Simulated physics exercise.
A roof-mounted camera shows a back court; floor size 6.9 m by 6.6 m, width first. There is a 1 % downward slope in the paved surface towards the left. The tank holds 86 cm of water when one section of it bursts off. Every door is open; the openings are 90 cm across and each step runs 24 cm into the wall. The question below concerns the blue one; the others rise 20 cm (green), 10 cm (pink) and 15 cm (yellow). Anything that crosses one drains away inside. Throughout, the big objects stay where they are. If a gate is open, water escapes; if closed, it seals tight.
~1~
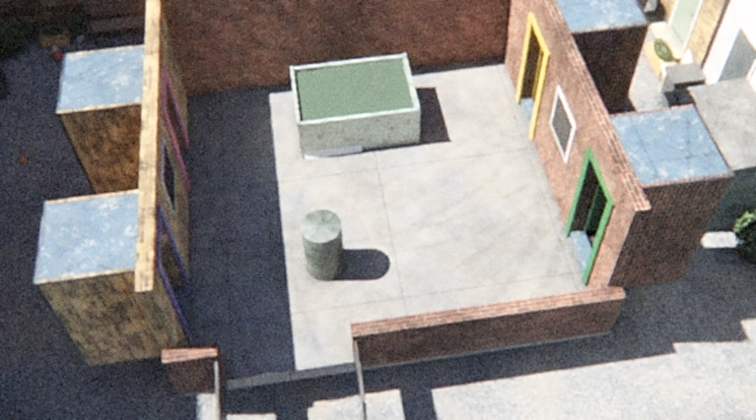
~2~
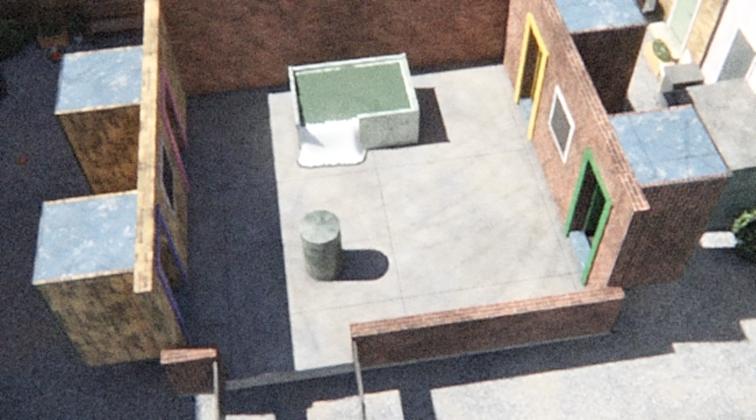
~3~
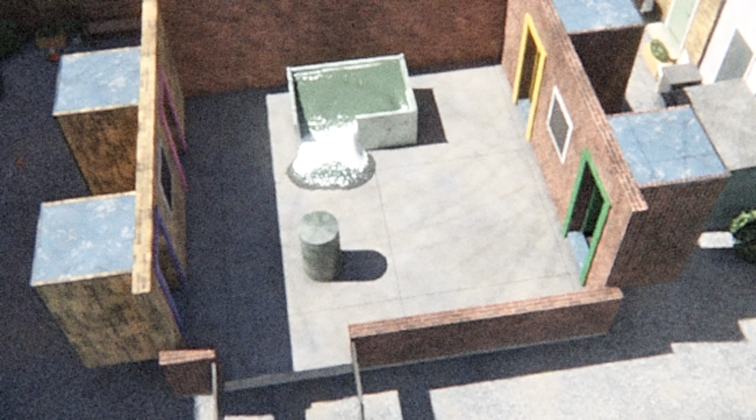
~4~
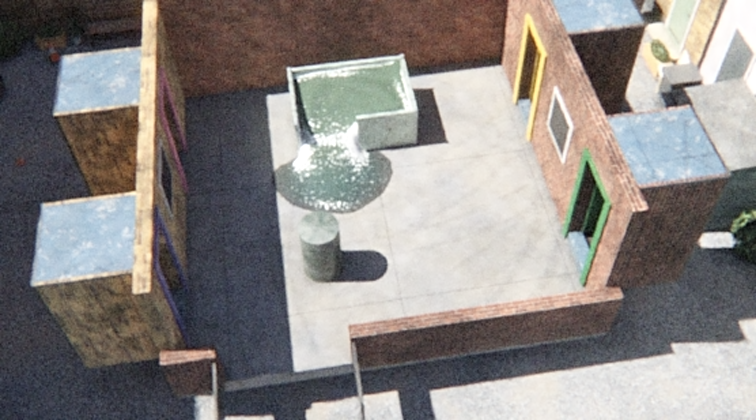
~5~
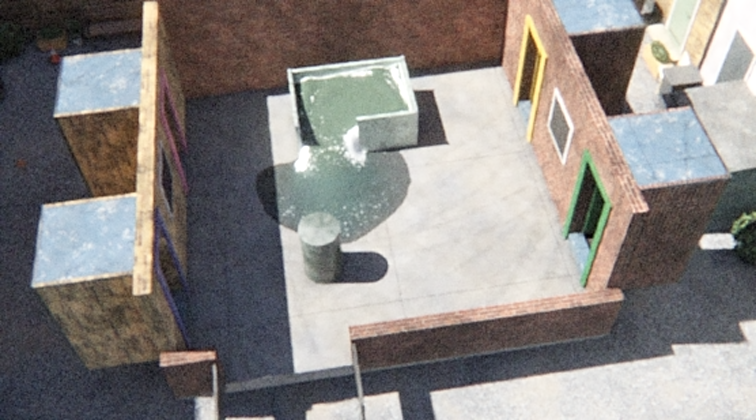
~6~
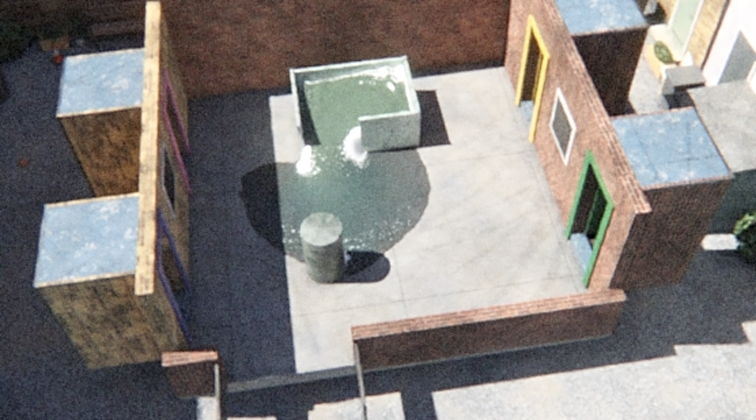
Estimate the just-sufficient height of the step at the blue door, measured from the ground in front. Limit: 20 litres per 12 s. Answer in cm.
I would say 22 cm.
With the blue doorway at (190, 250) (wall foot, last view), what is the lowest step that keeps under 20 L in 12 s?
Minimum: Close to 11.5 cm.
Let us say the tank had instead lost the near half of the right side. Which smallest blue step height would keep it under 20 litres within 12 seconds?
Required height: Approx. 9.5 cm.
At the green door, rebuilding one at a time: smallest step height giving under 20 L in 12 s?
For green, a step near 10.0 cm.
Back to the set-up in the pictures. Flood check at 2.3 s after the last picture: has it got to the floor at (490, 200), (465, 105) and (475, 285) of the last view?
In the order asked: Untouched, untouched, soaked.
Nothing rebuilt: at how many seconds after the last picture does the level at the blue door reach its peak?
About 1.8 seconds.
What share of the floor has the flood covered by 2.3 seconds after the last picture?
Approximately 50 % of it.
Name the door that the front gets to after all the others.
Yellow.
Then, 0.7 s after the last picture water covers 40 % of the floor, deepest (44 cm) near (325, 160); it has not reached the blue door.
Then, 2.3 s after the last picture water covers 50 % of the floor, deepest (36 cm) near (202, 374); 25 cm at the blue door, 3 litres in over its 27 cm step.
Then, 11.3 s after the last picture water covers 100 % of the floor, deepest (10 cm) near (222, 98); 8 cm at the blue door, 4 litres in over its 27 cm step.
At the blue door as built, the water peaked near 29 cm, 1.7 s after the last picture.
Run again over the same 12 s with other heights there, 30 litres in over 20 cm, 4 litres over 27.5 cm. The limit of 20 litres is kept from about 22 cm up.
